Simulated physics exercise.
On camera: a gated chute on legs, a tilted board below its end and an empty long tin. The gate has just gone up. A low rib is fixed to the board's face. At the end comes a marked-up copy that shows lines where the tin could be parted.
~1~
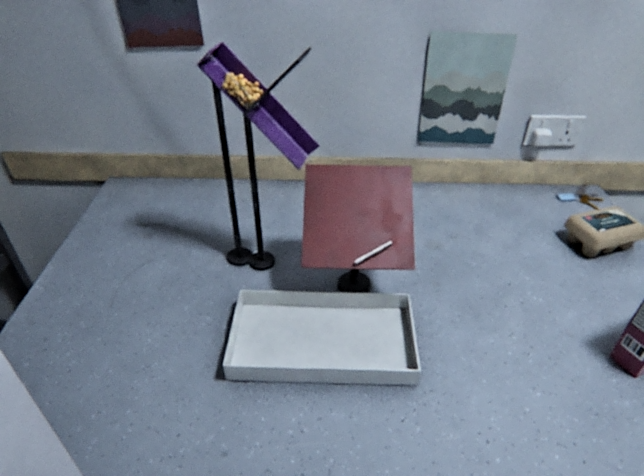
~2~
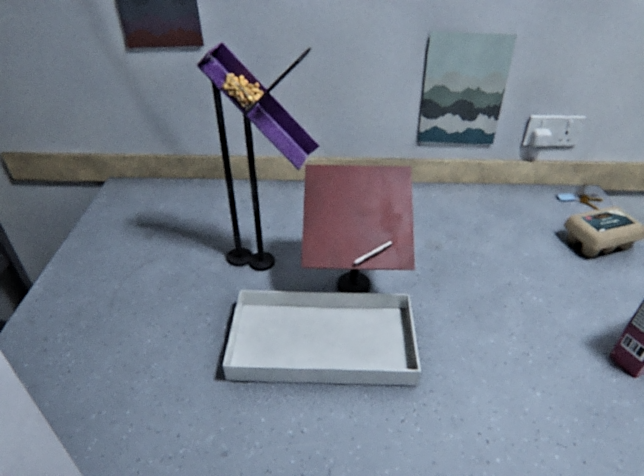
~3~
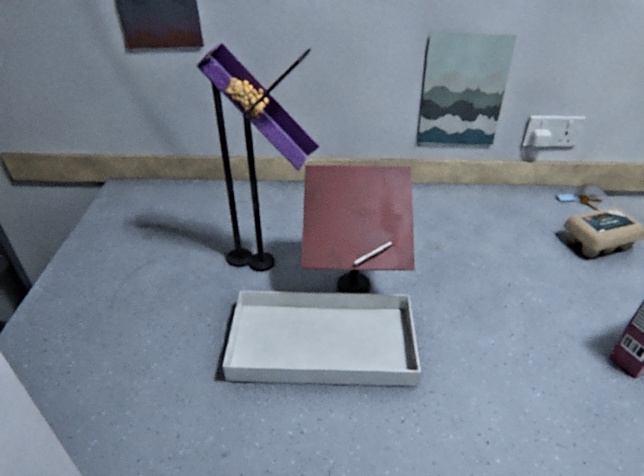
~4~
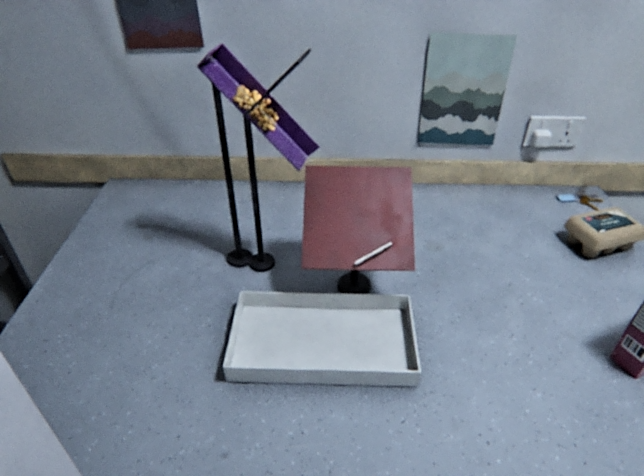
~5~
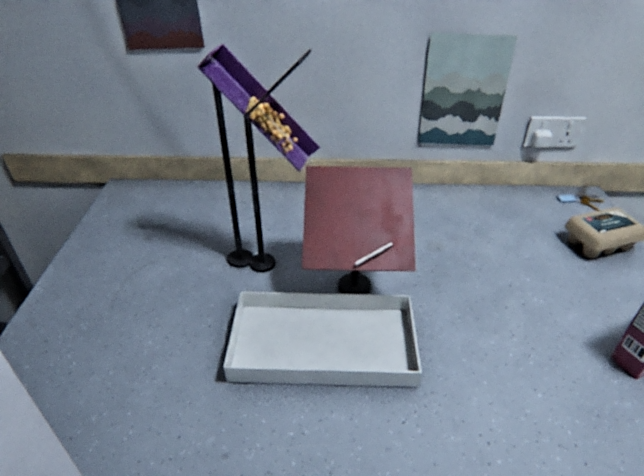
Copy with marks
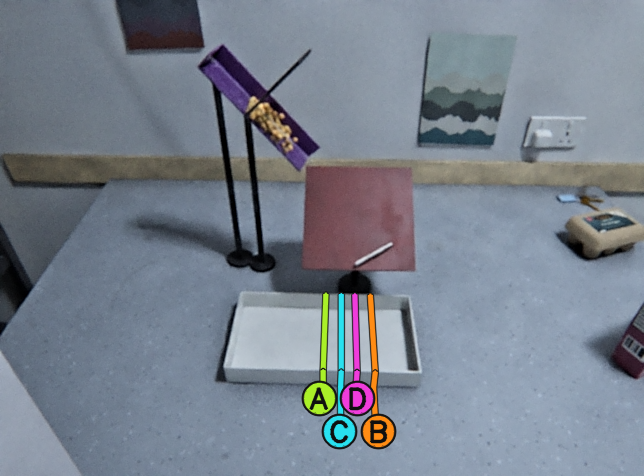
On a speckled grey worktop, small yellowish pieces sliding in a bunch down a steep purple chute above a tilted reddish board.
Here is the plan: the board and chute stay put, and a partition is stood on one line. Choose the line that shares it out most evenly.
Best: C.
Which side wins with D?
Left.
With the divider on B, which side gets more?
The left side.
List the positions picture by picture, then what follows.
The first frame shows load behind the gate at (243, 91), dried chickpeas; lip of the chute at (304, 162), sloping fairly steeply.
The second frame shows middle of the board at (358, 215), tilted fairly steeply; middle of its low edge at (358, 269); of its high edge at (358, 165).
The third frame shows front corners of the tin at (224, 366) and (420, 371), empty; front of the load at (257, 116).
The fourth frame shows middle of the load at (257, 108); its front at (272, 129), about a third of the way to the lip; rib from (392, 243) to (355, 263).
The fifth frame shows middle of the load at (270, 122); its front at (290, 148), about two thirds of the way to the lip.
On the marked copy, line A crosses the front rim at (323, 370); line B crosses the front rim at (375, 371); line C crosses the front rim at (341, 370); line D crosses the front rim at (357, 370).
With A, of what is caught, about a quarter on the left of the divider, most on the right.
With B, of what is caught, nearly all on the left of the divider, a small part on the right.
With C, of what is caught, about two thirds on the left of the divider, about a third on the right.
With D, of what is caught, nearly all on the left of the divider, a small part on the right.
